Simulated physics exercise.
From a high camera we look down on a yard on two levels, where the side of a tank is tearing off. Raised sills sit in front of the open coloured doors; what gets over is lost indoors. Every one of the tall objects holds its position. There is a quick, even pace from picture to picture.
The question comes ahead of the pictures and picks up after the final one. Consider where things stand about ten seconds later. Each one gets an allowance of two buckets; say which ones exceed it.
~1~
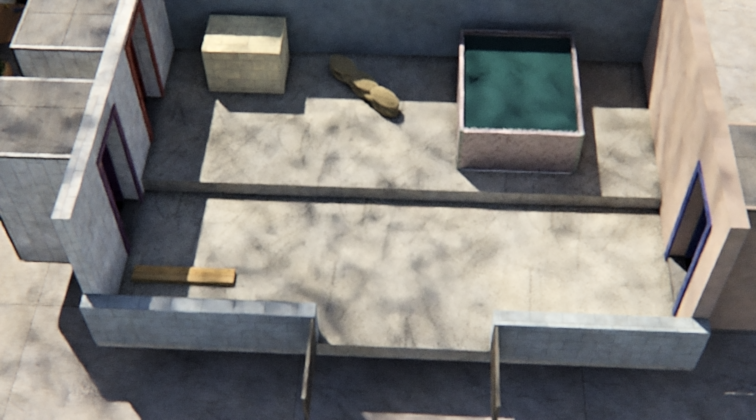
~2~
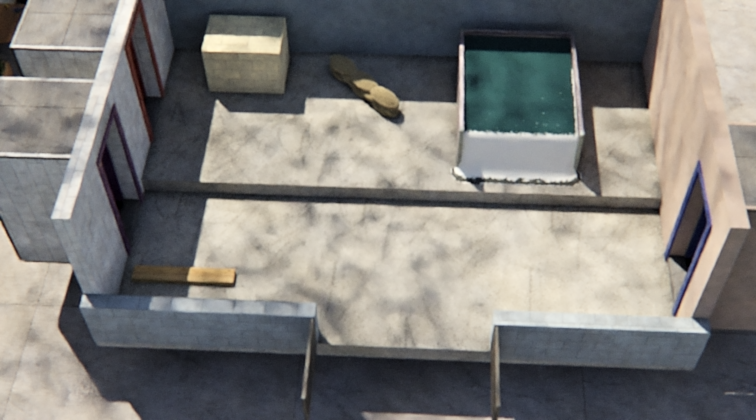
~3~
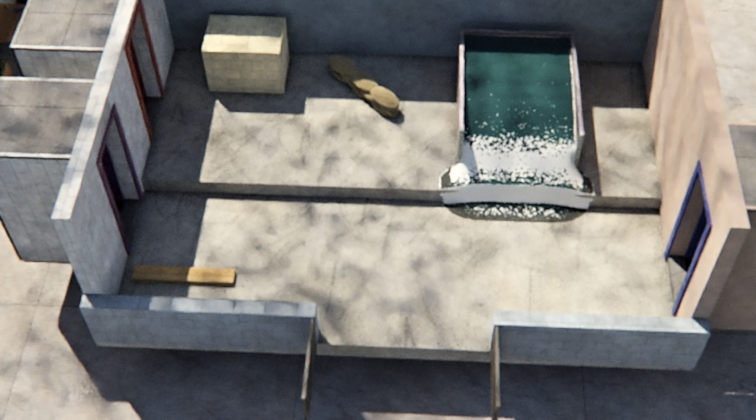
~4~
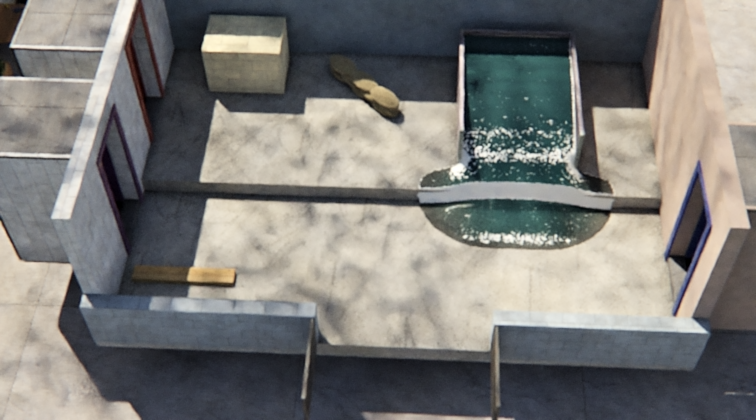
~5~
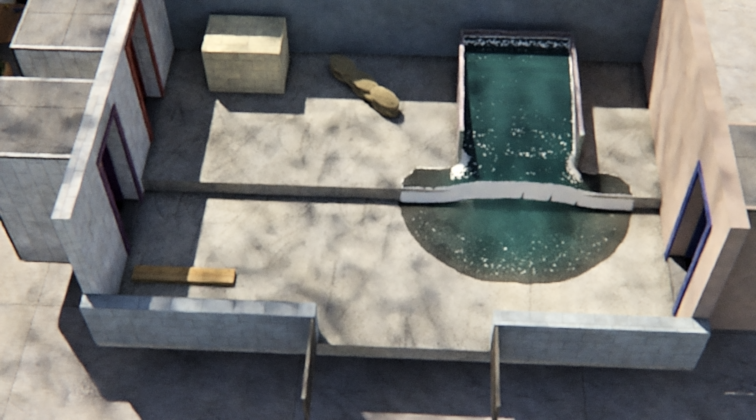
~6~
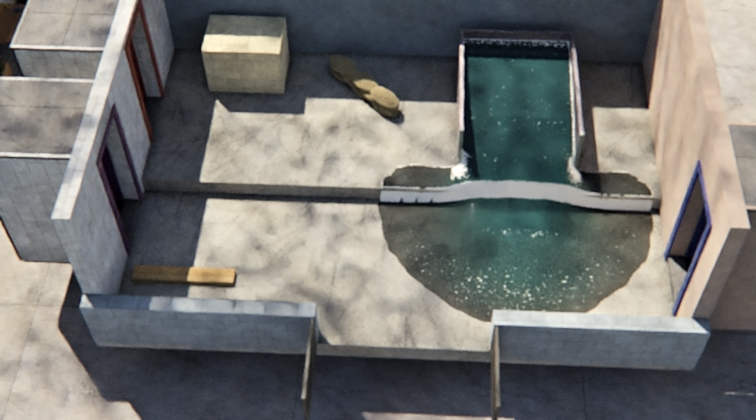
Going through them: The purple door does not exceed it; the blue door exceeds it; the red door does not exceed it.
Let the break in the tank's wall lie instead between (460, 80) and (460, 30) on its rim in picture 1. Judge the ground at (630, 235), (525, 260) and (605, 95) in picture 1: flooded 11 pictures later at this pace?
Sequence of results: Missed by the flood, missed by the flood, missed by the flood.
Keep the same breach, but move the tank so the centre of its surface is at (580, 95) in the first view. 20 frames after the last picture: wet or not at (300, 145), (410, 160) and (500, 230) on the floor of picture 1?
Taking them in the order asked: Spared, then spared, then inundated.
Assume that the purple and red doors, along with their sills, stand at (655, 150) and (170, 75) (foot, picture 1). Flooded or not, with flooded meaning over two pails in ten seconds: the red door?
Note - red one: Short of the mark.
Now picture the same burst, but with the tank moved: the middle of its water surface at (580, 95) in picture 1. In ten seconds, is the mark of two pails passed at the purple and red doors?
Purple: Above; red: Beneath.
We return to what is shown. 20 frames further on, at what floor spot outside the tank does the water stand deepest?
About (657, 217).
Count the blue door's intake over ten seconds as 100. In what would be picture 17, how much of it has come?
Close to 10 %.
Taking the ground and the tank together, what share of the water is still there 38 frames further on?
About 58 per cent.
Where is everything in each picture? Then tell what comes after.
The water tank at (519, 83) is whole and still, in the first picture.
The front is at (455, 170), out from the gap at (517, 158), in the second picture.
The front is at (447, 190), out from the gap at (517, 159), in the third picture.
Water pours out at (517, 160) and has run to (438, 224), in the fourth picture.
The front is at (480, 275), out from the gap at (517, 161), in the fifth picture.
Water pours out at (517, 161) and has run to a hidden place, in the sixth picture.
A moment on, water covers 30 % of the floor; the purple door not reached, the blue door wet at the sill, nothing in, the red door not reached.
Next, water covers 35 % of the floor; the purple door not reached, the blue door under two buckets in, the red door not reached.
Then, water covers 40 % of the floor; the purple door not reached, the blue door over two buckets in, the red door not reached.
Later, water covers 50 % of the floor; the purple door wet at the sill, nothing in, the blue door far over two buckets in, the red door not reached.
In the end, water covers 55 % of the floor; the purple door under two buckets in, the blue door far over two buckets in, the red door not reached.
